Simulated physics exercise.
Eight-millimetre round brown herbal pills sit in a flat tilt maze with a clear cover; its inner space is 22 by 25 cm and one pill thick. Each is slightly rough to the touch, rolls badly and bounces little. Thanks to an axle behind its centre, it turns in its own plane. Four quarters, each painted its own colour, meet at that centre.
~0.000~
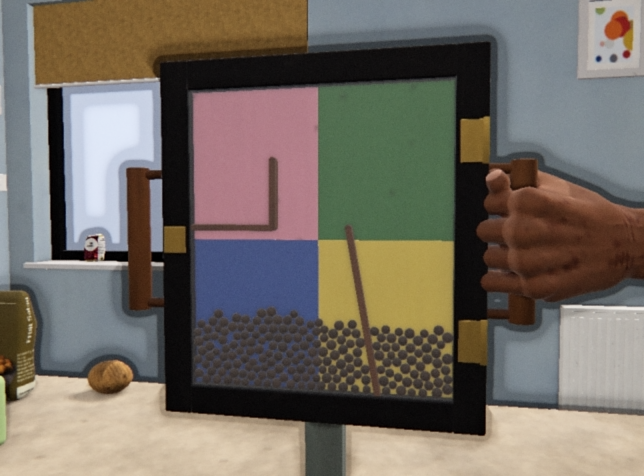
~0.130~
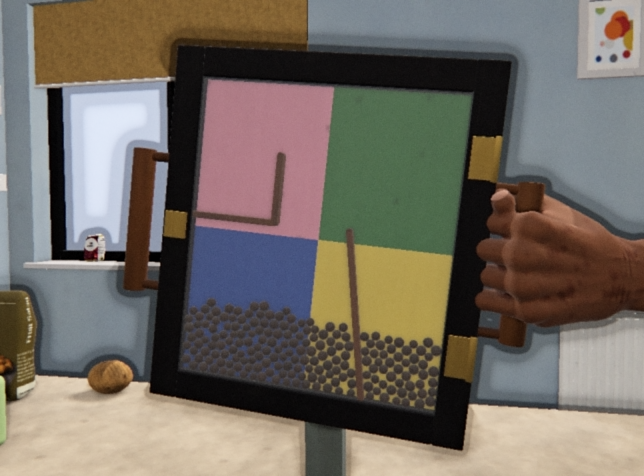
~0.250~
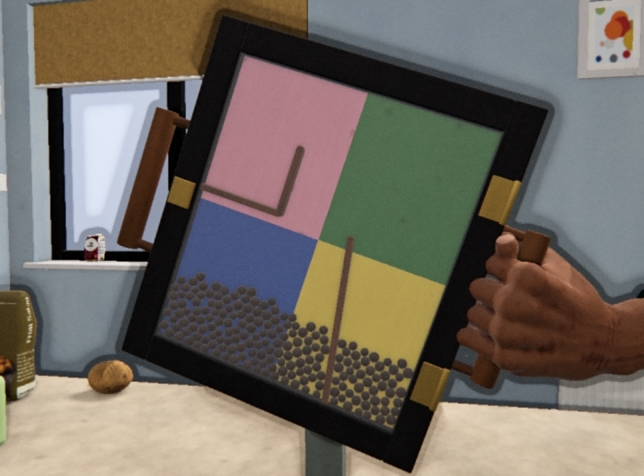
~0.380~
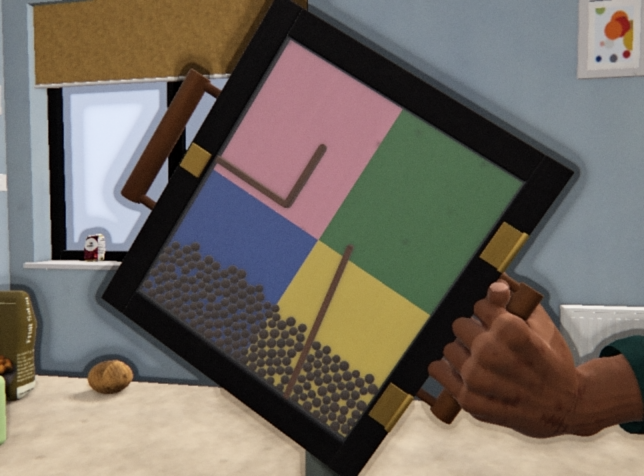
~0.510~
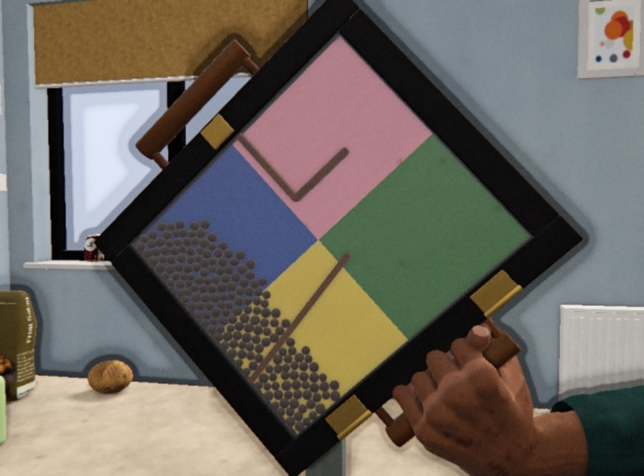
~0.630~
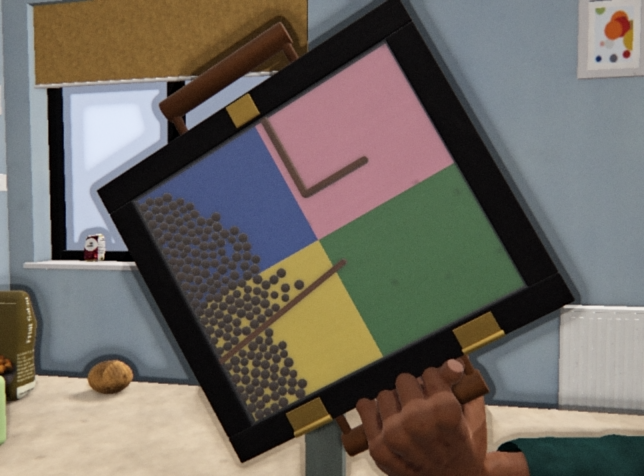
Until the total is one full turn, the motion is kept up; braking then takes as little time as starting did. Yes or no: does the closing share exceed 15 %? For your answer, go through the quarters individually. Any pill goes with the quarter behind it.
Pink quarter: Yes. Blue quarter: Yes. Green quarter: No. Yellow quarter: No.
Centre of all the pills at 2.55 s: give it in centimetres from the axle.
Roughly 9 cm to the left of the axle and 3 cm below it.
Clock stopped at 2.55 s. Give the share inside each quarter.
Pink quarter: 70; blue quarter: 0; green quarter: 30; yellow quarter: 0.
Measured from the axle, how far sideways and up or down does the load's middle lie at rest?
Some 6 cm left and 2 cm below.
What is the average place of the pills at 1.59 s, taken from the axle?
Offset from axle: Approx. 1 cm left, 9 cm below.
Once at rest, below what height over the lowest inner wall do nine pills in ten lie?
Roughly 21 centimetres.
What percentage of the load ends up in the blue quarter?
Around 40 percent.
After 1.59 s it has turned 165°, the pills' middle is 1 cm left of and 9 cm below the axle; by quarter, pink 30 %, green 70 %.
After 2.55 s it has turned 270°, the pills' middle is 9 cm left of and 3 cm below the axle; by quarter, pink 70 %, green 30 %.
After 3.45 s it has turned 360°, the pills' middle is 6 cm left of and 1 cm below the axle; by quarter, pink 55 %, blue 40 %, yellow 5 %.
At rest by 4.6 s, pink 50 %, blue 40 %, green 0 %, yellow 10 %.
